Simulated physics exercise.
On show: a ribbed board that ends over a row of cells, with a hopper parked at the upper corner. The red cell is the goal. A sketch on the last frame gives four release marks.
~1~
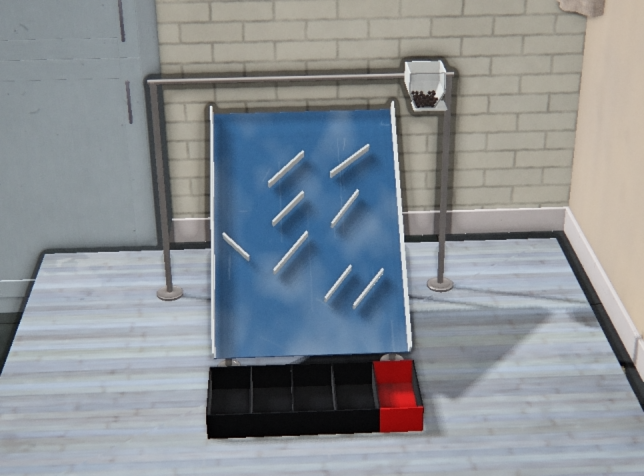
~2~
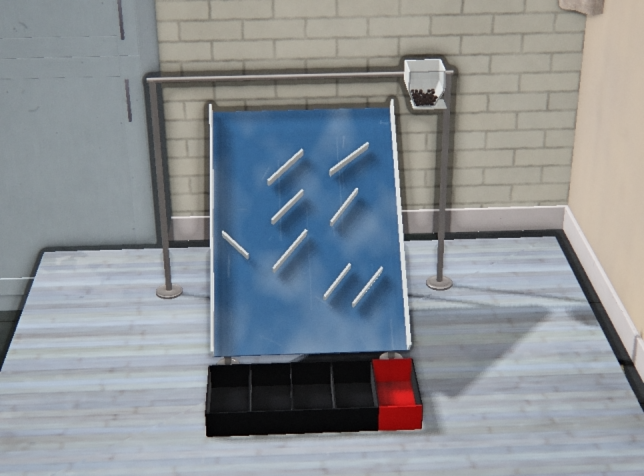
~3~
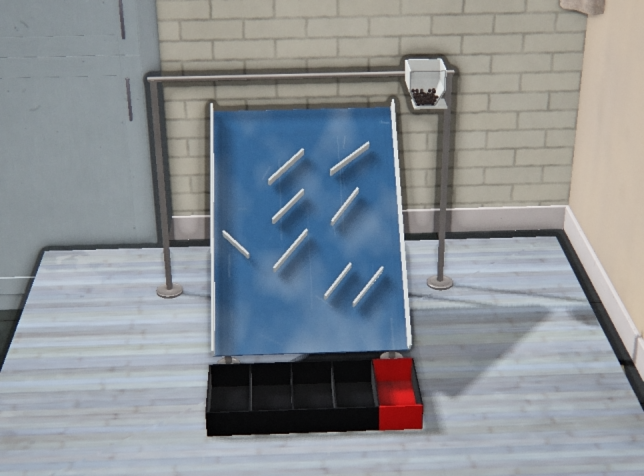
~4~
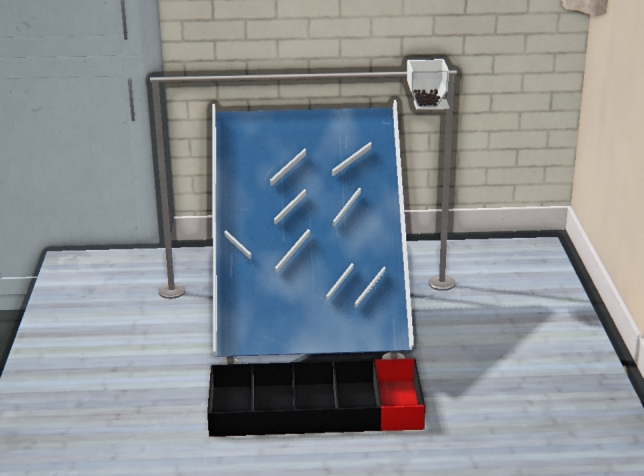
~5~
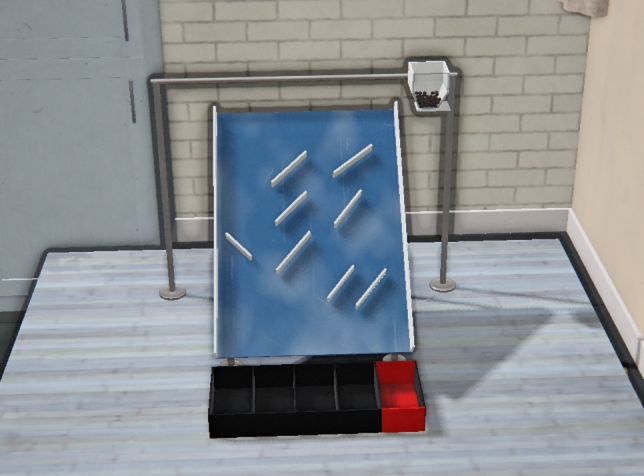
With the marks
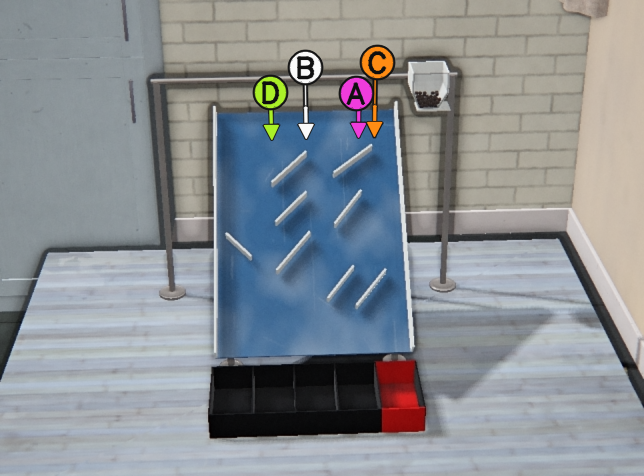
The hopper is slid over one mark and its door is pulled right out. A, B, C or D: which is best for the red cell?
Mark C.
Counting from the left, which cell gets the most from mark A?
The first from the left.
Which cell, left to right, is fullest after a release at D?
It is the second one.
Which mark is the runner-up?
That is mark A.
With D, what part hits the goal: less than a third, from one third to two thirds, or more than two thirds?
Less than a third.
On the marked copy, mark A meets the board at (358, 132); mark B meets the board at (306, 133); mark C meets the board at (374, 131); mark D meets the board at (271, 134).
Choosing A, a small part in the red cell, about two thirds in other cells, about a quarter outside the box.
Choosing B, none in the red cell, about two thirds in other cells, about a third outside the box.
Choosing C, about a quarter in the red cell, about a third in other cells, about a third outside the box.
Choosing D, none in the red cell, about two thirds in other cells, about a third outside the box.
